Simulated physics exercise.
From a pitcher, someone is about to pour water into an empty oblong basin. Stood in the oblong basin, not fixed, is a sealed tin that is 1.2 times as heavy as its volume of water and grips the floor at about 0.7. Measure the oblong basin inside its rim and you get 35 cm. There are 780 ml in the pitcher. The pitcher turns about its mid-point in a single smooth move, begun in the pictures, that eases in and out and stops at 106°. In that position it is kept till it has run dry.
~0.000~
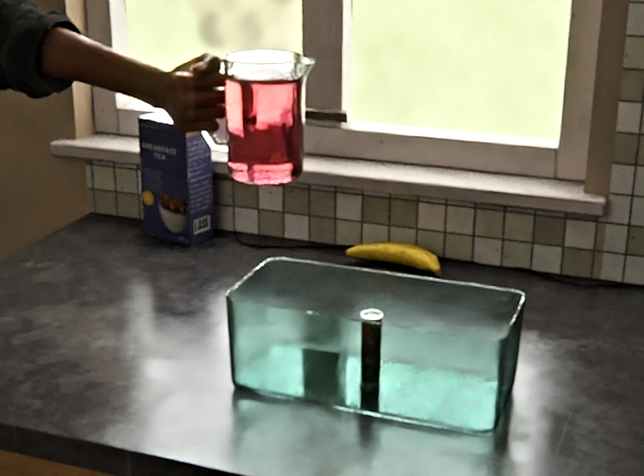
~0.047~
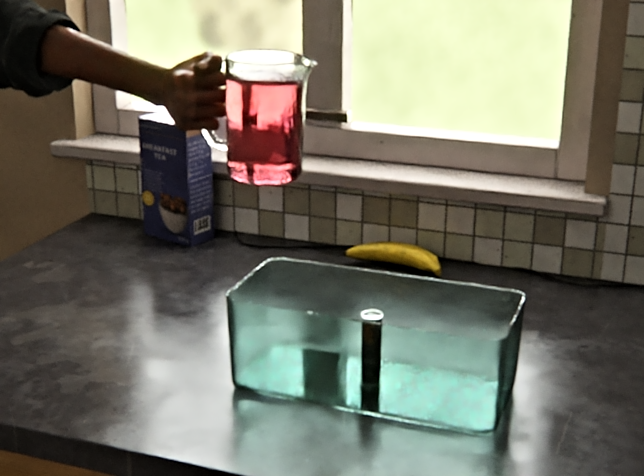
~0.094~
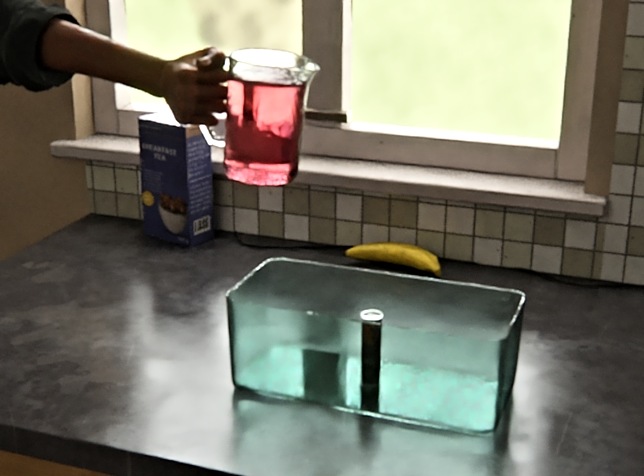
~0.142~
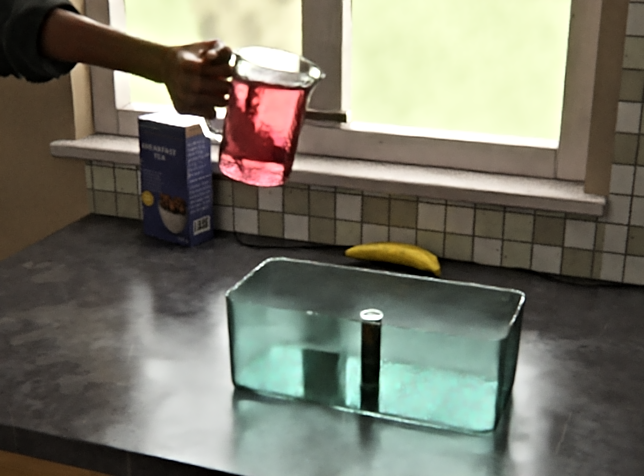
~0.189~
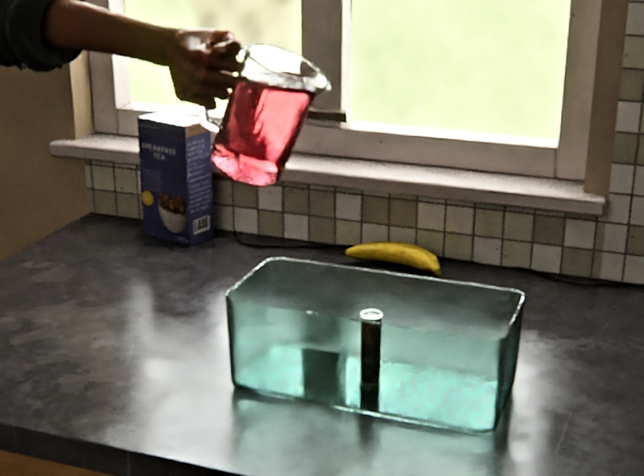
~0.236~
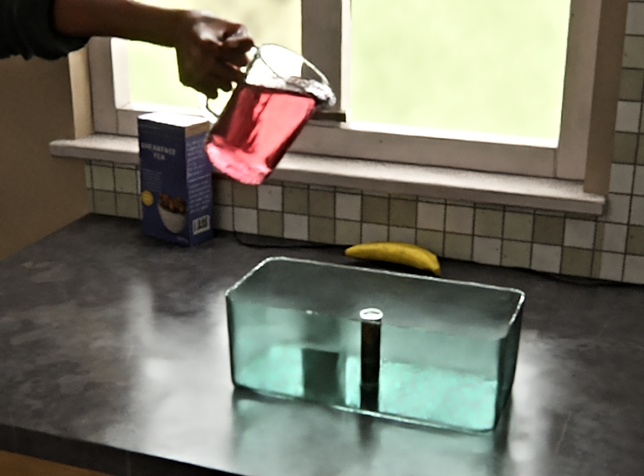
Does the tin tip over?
No, it stays on its base.
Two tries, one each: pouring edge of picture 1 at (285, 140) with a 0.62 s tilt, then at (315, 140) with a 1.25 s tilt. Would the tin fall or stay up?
In the first try it comes down; in the second it comes down.
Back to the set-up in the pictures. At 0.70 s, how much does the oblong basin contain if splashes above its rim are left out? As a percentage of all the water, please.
46 %, more or less.
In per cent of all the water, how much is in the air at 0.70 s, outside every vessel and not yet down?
Some 30 % is up in the air.
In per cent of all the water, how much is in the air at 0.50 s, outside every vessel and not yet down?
I'd put it at about 28 percent.
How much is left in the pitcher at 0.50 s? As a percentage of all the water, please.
Around 68 percent.
By 0.50 s the tilt is 97° and 67 per cent is still to pour; the tin stands where it began.
By 0.70 s the tilt is 106° and 24 per cent is still to pour; the tin stands where it began.
By 0.90 s the tilt is 106° and 5 per cent is still to pour; the tin stands where it began.
By 1.12 s the tilt is 106° and 0 per cent is still to pour; the tin stands where it began.
At rest the tin stands where it began.
